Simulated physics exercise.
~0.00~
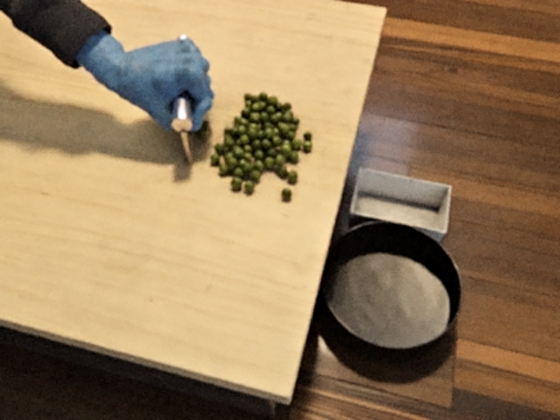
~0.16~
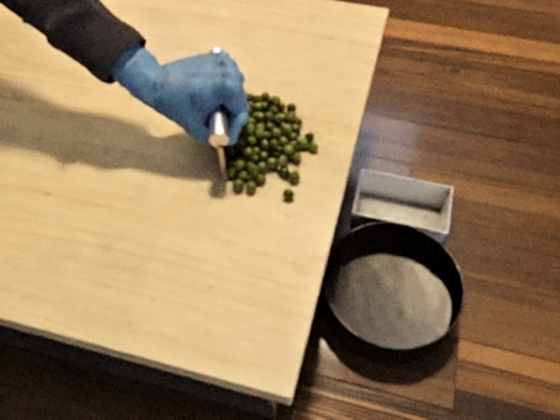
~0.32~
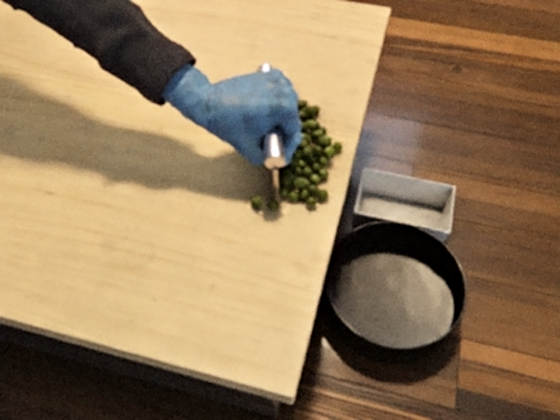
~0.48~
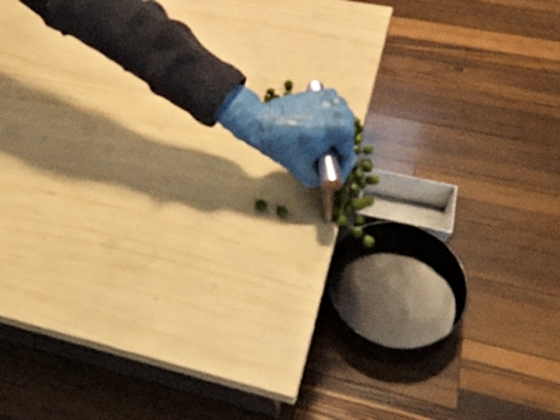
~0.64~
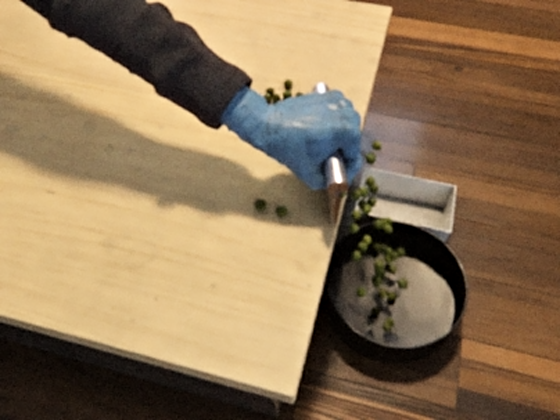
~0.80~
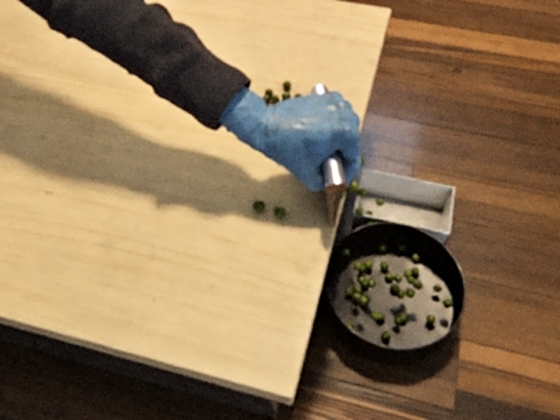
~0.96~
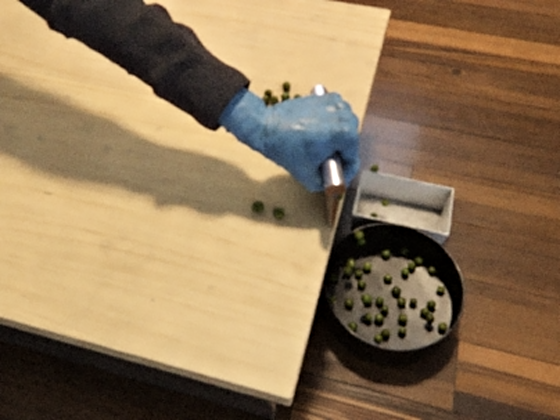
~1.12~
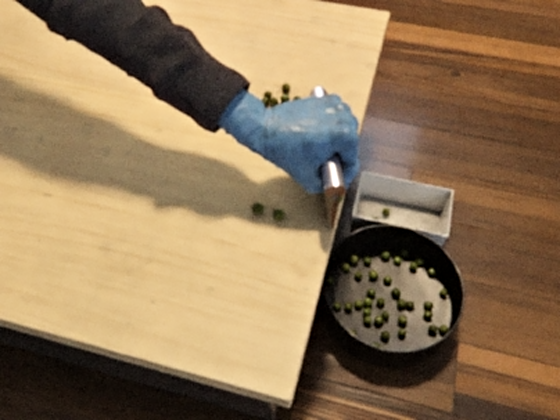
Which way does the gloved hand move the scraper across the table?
It moves the scraper to the right, toward the edge of the table beside the pot and tin.
